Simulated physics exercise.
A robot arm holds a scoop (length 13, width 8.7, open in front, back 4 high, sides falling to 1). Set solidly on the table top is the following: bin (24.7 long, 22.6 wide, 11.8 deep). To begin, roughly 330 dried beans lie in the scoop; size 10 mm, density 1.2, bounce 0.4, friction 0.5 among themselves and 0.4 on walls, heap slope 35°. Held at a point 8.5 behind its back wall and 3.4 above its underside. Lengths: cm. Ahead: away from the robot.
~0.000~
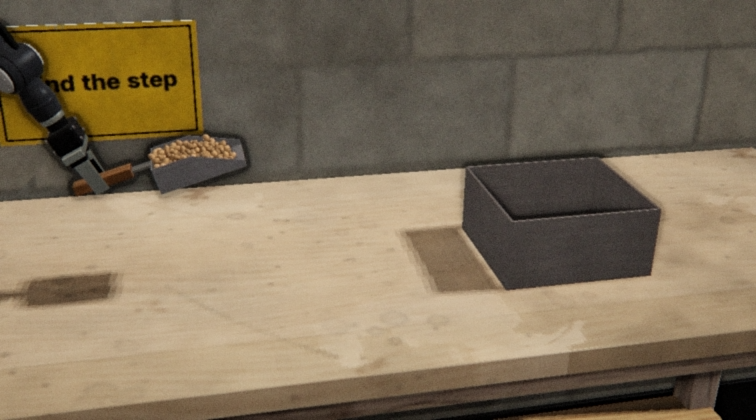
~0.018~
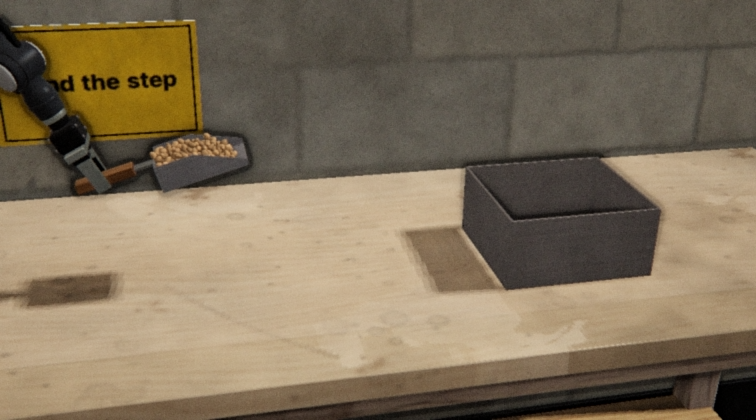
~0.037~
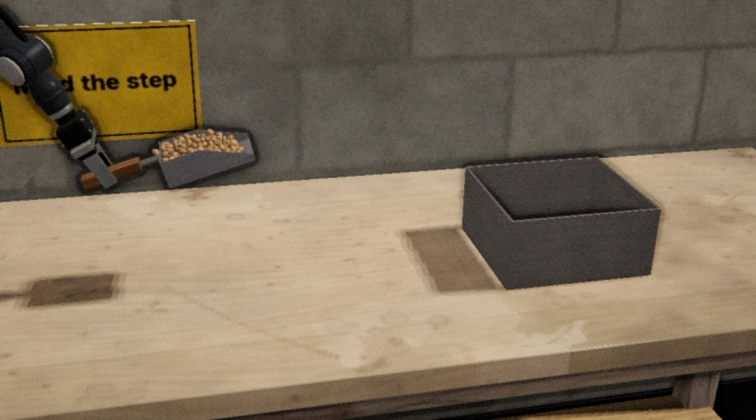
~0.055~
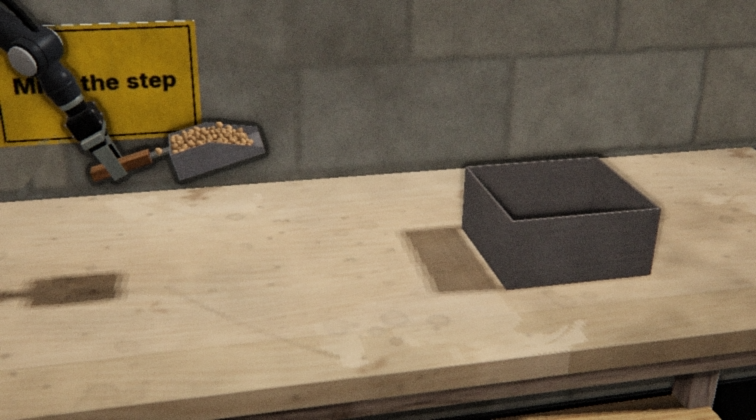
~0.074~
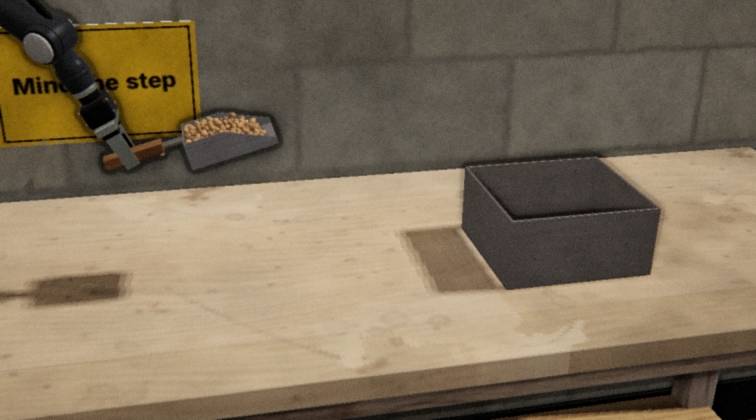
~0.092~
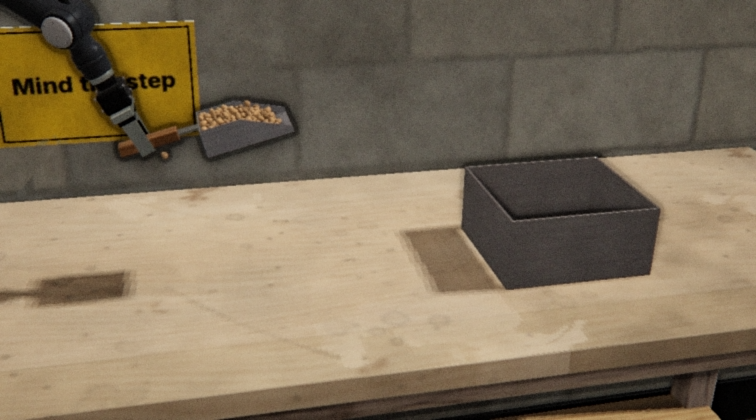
At first, a robot arm at the left grips a scoop heaped with dried beans, low above a wooden table top, near a yellow sign and a dark open box. The arm then slowly raises the scoop and shifts it slightly right, its load staying heaped, while the box remains still.
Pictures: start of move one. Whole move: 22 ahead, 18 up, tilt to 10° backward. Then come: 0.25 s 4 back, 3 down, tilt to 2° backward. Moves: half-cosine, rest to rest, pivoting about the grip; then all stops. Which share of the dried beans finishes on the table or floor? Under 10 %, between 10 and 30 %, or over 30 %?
Under 10 %.
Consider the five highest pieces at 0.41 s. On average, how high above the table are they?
34 cm or thereabouts.
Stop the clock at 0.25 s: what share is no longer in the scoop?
Share gone by then: Close to 25 %.
After 0.25 s, tilted 10° backward, highest piece 42 above the table; 243 on the scoop, 86 in flight or on a rim.
After 0.41 s, tilted 4° backward, highest piece 33 above the table; 329 in flight or on a rim.
After 0.69 s, tilted 2° backward, highest piece 16 above the table; 323 in the bin, 1 on the table or floor, 5 in flight or on a rim.
After 1.74 s, tilted 2° backward, highest piece 3 above the table; 322 in the bin, 7 on the table or floor.
In the end, 322 in the bin, 7 on the table or floor. That is 2 % on the table or floor.
